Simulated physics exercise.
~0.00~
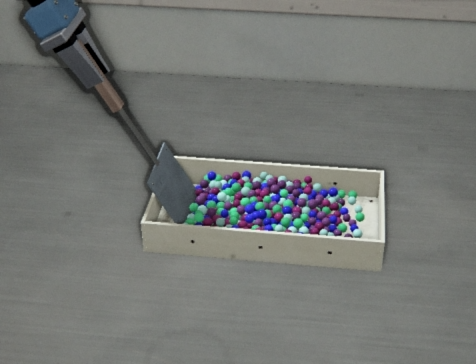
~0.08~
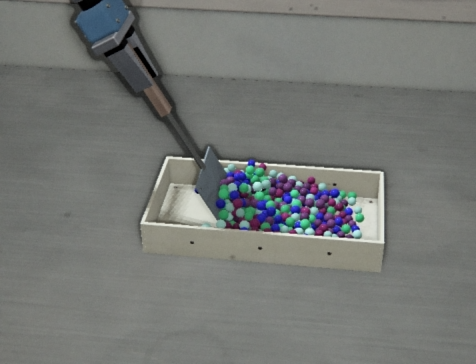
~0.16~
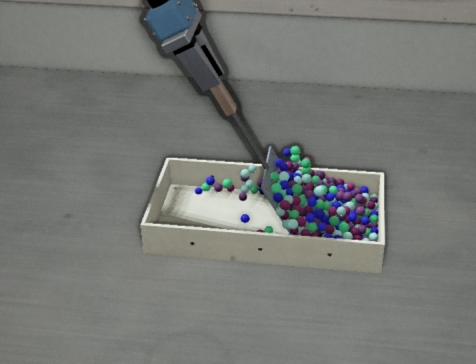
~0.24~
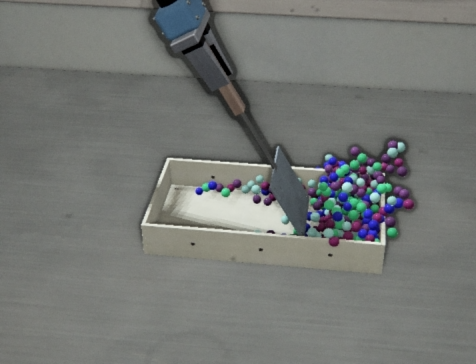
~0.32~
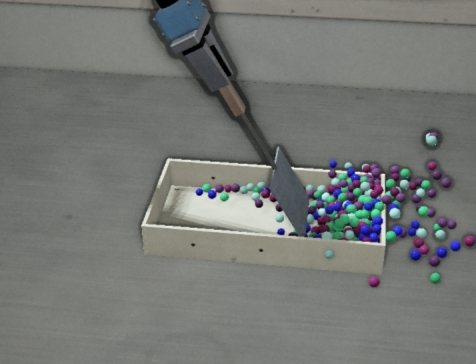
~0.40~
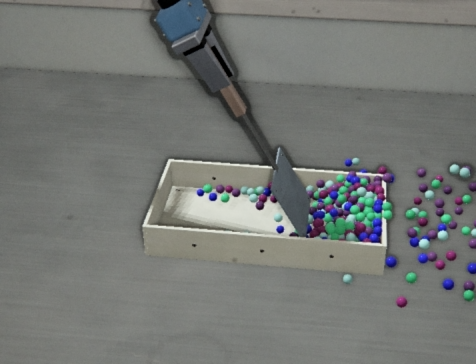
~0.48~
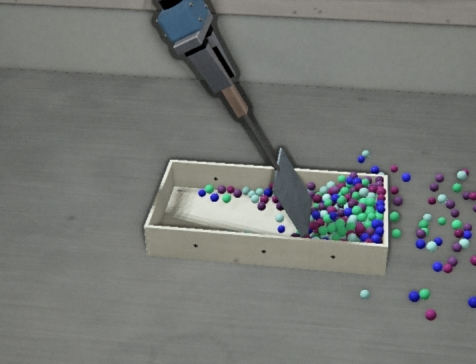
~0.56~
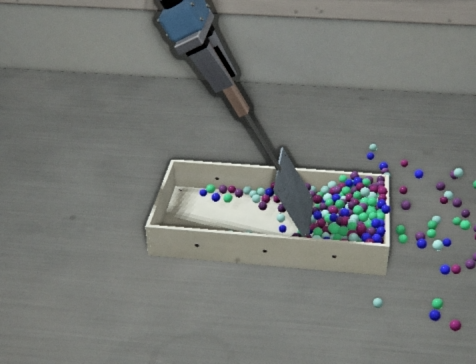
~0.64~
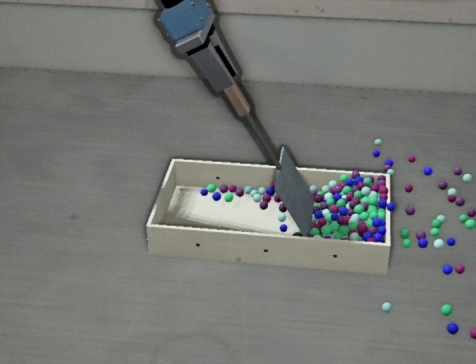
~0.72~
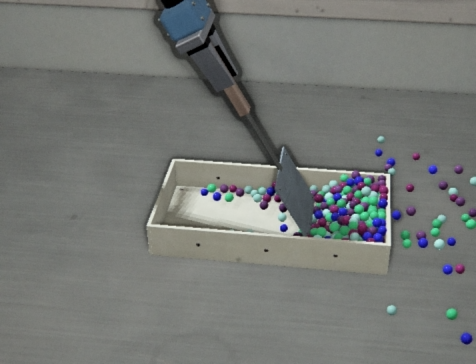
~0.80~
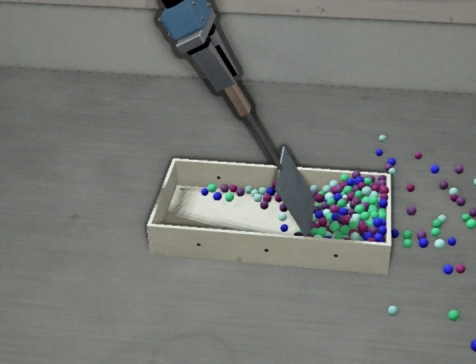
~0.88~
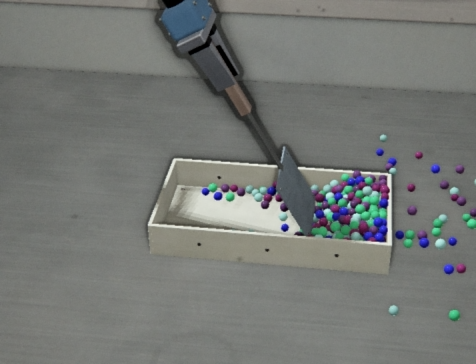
A robot arm holding a flat gray paddle starts at the left end of a cream-colored rectangular tin filled with small purple, blue, green and pale round sweets. The paddle sweeps right, pushing them into a growing heap and leaving bare floor behind it, apart from a thin trail of stragglers. It stops past the middle, and the piled sweets surge over the right end. They spill onto the gray surface and scatter outward, some rolling out of view. At the end, the paddle stays put beside the packed sweets, with strays scattered outside.
